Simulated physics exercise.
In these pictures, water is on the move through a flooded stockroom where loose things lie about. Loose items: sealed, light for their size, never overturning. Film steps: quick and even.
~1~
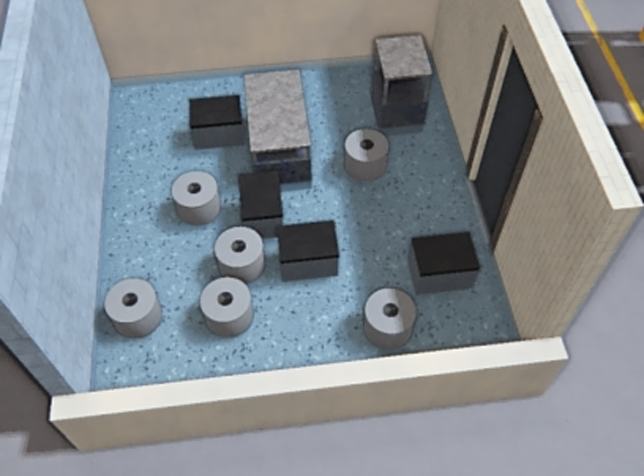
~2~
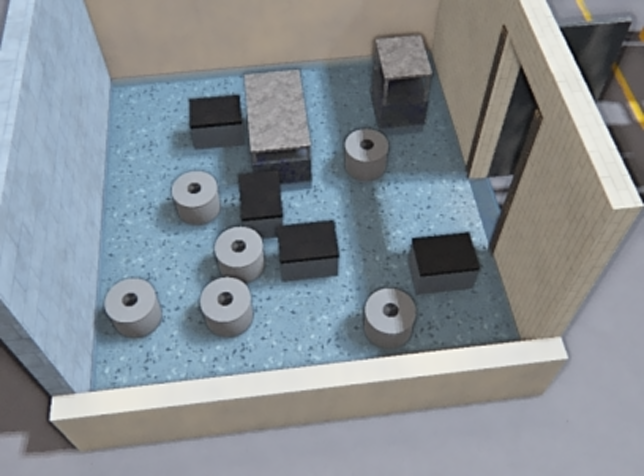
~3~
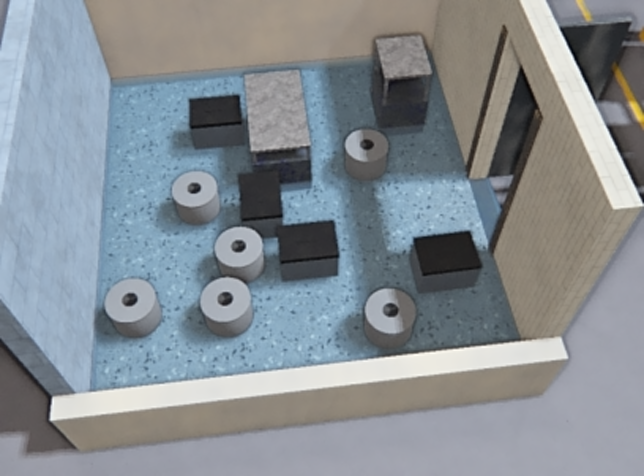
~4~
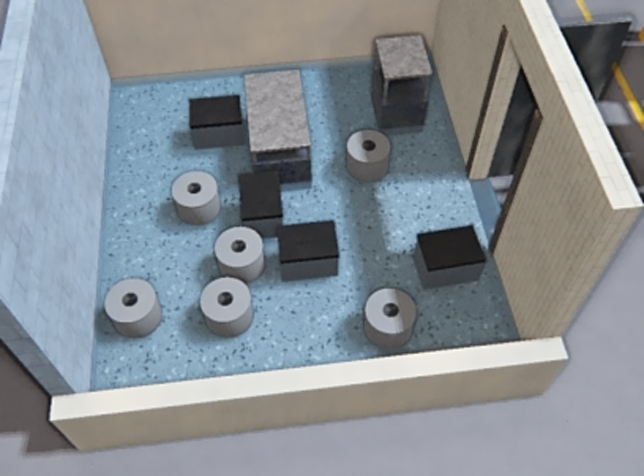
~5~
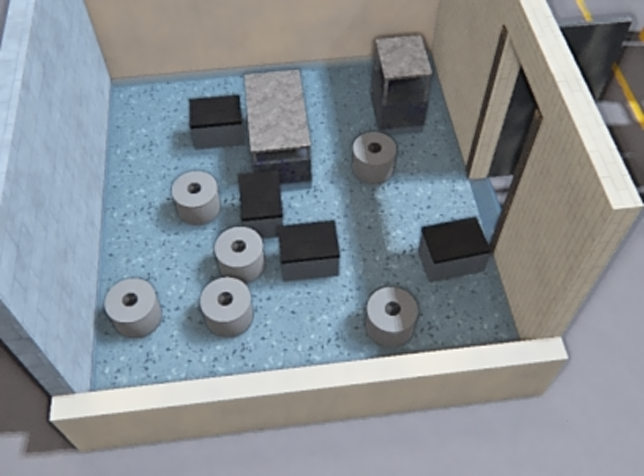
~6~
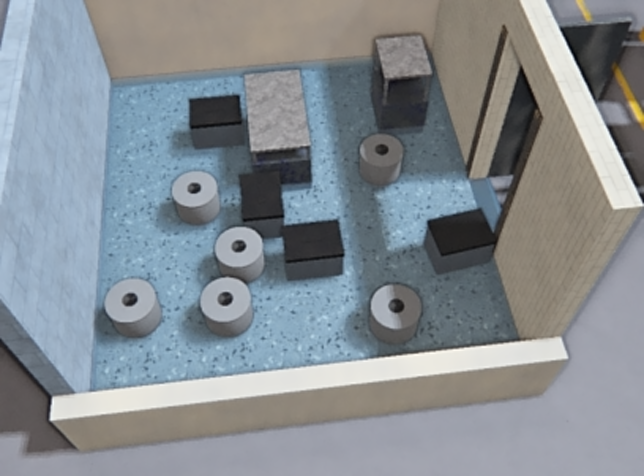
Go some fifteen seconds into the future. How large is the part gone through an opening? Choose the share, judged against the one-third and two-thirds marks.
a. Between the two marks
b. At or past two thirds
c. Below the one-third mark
The answer is a.
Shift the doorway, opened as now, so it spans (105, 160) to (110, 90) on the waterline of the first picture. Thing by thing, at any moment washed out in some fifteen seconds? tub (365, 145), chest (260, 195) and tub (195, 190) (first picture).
As listed: Still in, kept in, gone.
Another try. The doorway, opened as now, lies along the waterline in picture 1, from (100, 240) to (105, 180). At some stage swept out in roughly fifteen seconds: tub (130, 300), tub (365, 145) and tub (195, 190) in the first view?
Lab log - 1: Escaped; 2: Retained; 3: Escaped.
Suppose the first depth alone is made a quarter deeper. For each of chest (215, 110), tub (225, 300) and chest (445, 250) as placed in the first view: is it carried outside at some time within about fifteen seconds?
One after the other: Remains, remains, swept away.
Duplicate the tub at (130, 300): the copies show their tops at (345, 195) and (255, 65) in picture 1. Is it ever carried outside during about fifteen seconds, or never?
First one makes it out, second one does not escape.
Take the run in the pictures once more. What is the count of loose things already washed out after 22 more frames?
I count 3.
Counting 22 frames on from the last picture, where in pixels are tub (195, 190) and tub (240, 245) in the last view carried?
First one at roughly (258, 209), second at roughly (333, 239).
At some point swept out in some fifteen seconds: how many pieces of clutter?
You get 5.
A moment on, 0 of 10 are out; 10 afloat.
Next, 2 of 10 are out; 8 afloat.
Later, 3 of 10 are out; 7 afloat.
In the end, 5 of 10 are out; 5 afloat.
